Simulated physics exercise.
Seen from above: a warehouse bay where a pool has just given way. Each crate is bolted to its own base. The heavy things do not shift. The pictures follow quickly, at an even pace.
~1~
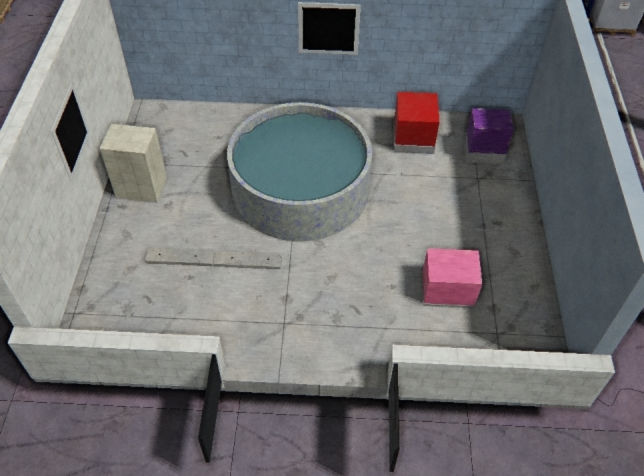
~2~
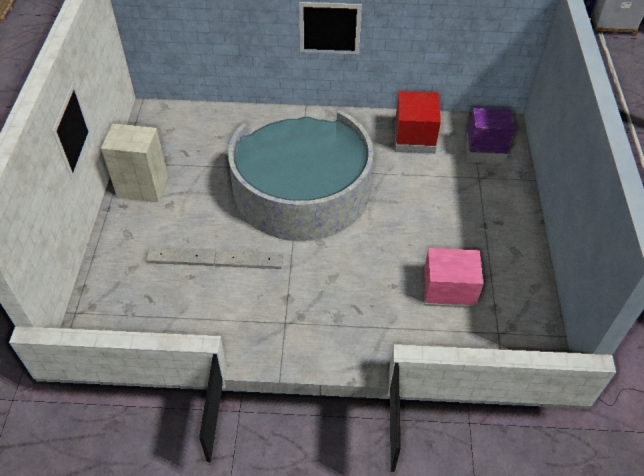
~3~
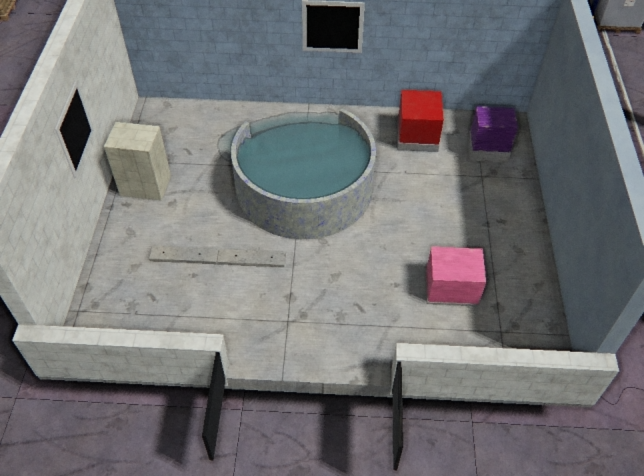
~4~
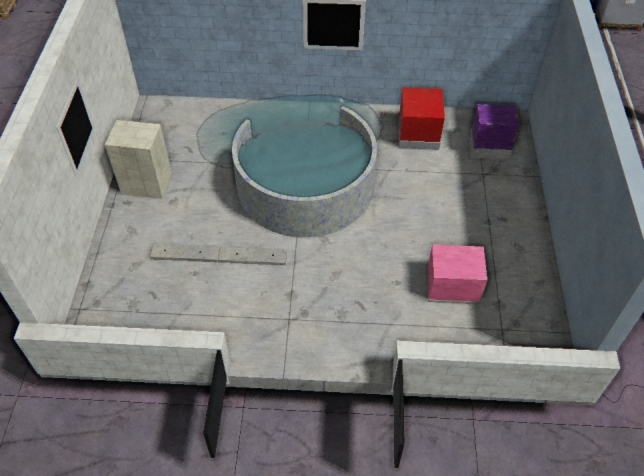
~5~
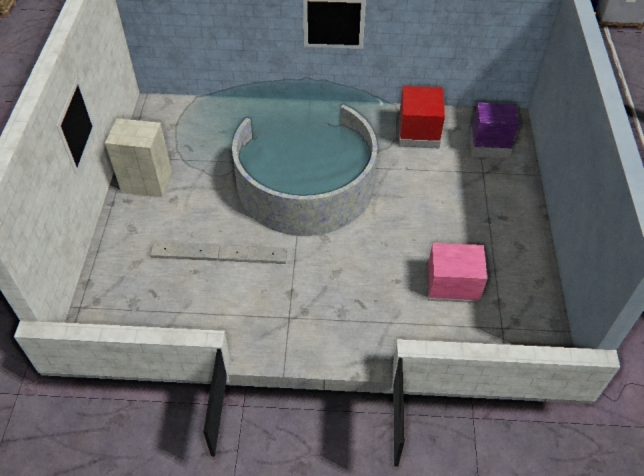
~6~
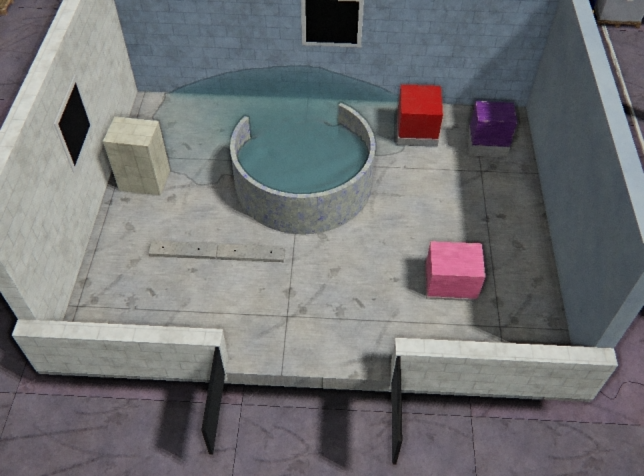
Water pouring through a gap in the far side of a round stone pool, spreading across the floor toward the blue wall.
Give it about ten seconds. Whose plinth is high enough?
The red crate gets wet; the purple crate stays dry; the pink crate gets wet.
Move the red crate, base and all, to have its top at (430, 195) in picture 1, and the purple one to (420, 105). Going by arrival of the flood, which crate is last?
The crate marked pink.
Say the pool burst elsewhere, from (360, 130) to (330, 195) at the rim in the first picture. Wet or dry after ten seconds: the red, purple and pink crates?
One by one: Red takes water, purple is wetted, pink is soaked.
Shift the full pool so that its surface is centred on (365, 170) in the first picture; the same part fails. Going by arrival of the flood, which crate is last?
I say the pink-painted one.
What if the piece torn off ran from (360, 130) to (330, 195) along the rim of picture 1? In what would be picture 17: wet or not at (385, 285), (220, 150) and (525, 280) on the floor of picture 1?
As listed: Wet, not flooded, covered.
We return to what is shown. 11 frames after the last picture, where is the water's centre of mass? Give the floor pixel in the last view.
Around (273, 143).
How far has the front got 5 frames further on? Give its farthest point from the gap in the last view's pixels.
I would point to (523, 111).
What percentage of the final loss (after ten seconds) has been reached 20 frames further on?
Near 0 in a hundred.
A moment on, water covers 20 % of the floor; the red crate water round its plinth, the purple crate water round its plinth, the pink crate not reached.
Next, water covers 30 % of the floor; the red crate water round its plinth, the purple crate water round its plinth, the pink crate not reached.
Then, water covers 65 % of the floor; the red crate water round its plinth, the purple crate water round its plinth, the pink crate water round its plinth.
Later, water covers 95 % of the floor; the red crate water round its plinth, the purple crate water round its plinth, the pink crate water round its plinth.
In the end, water covers 100 % of the floor; the red crate was topped, the purple crate stayed above the water, the pink crate was topped.
